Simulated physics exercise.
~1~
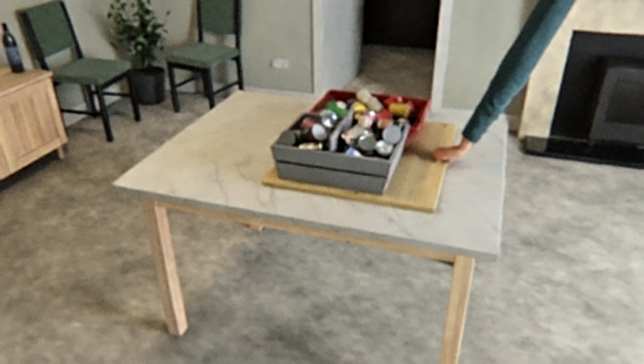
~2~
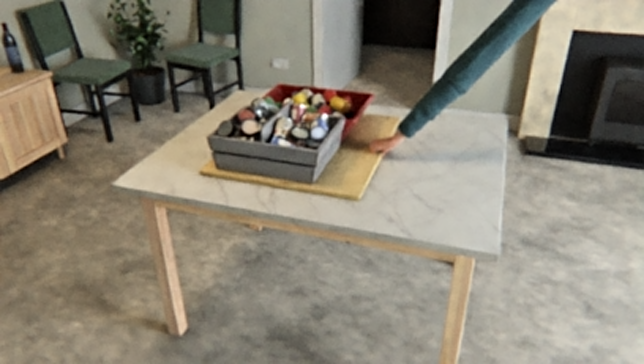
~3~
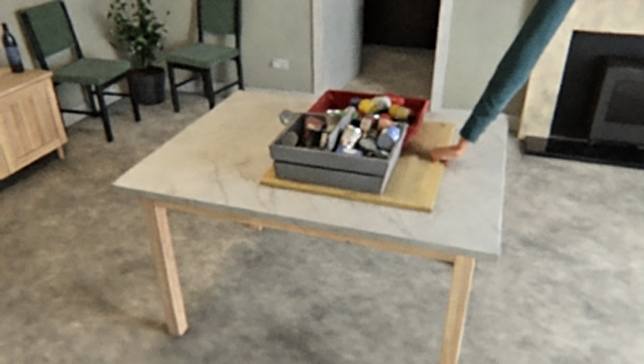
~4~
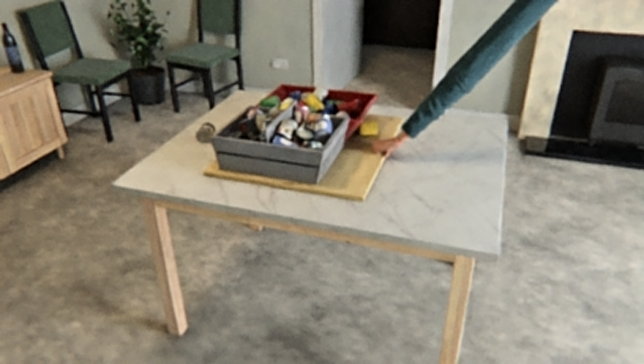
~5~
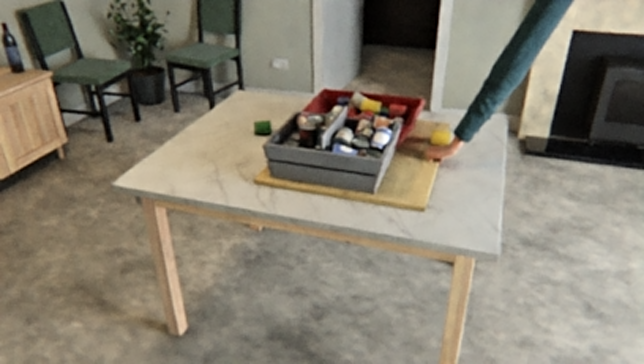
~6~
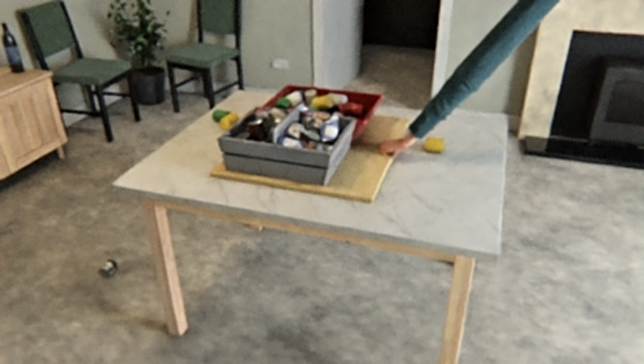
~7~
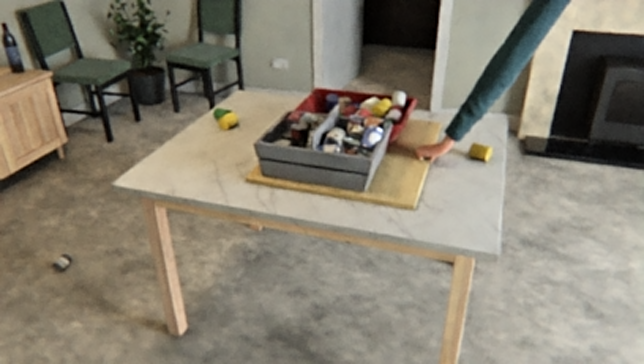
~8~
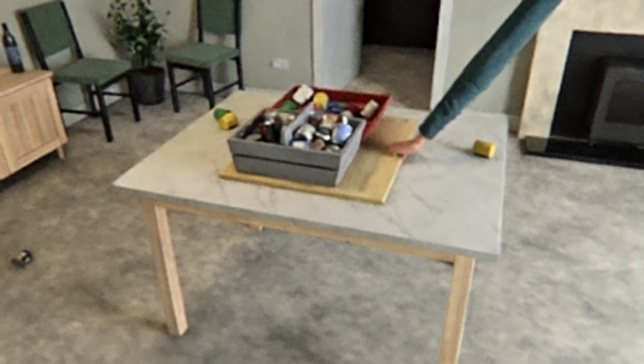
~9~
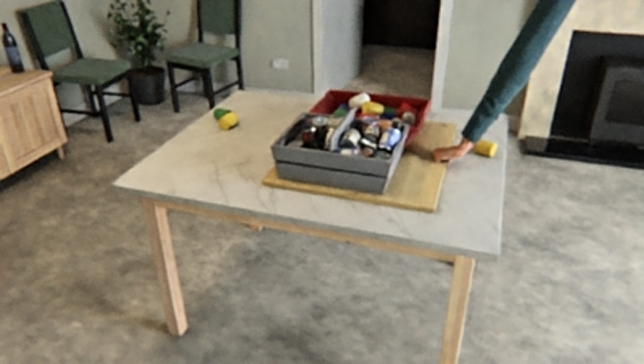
Arm sliding a board with grey and red crates of small containers back and forth across a table, a few spilling off.
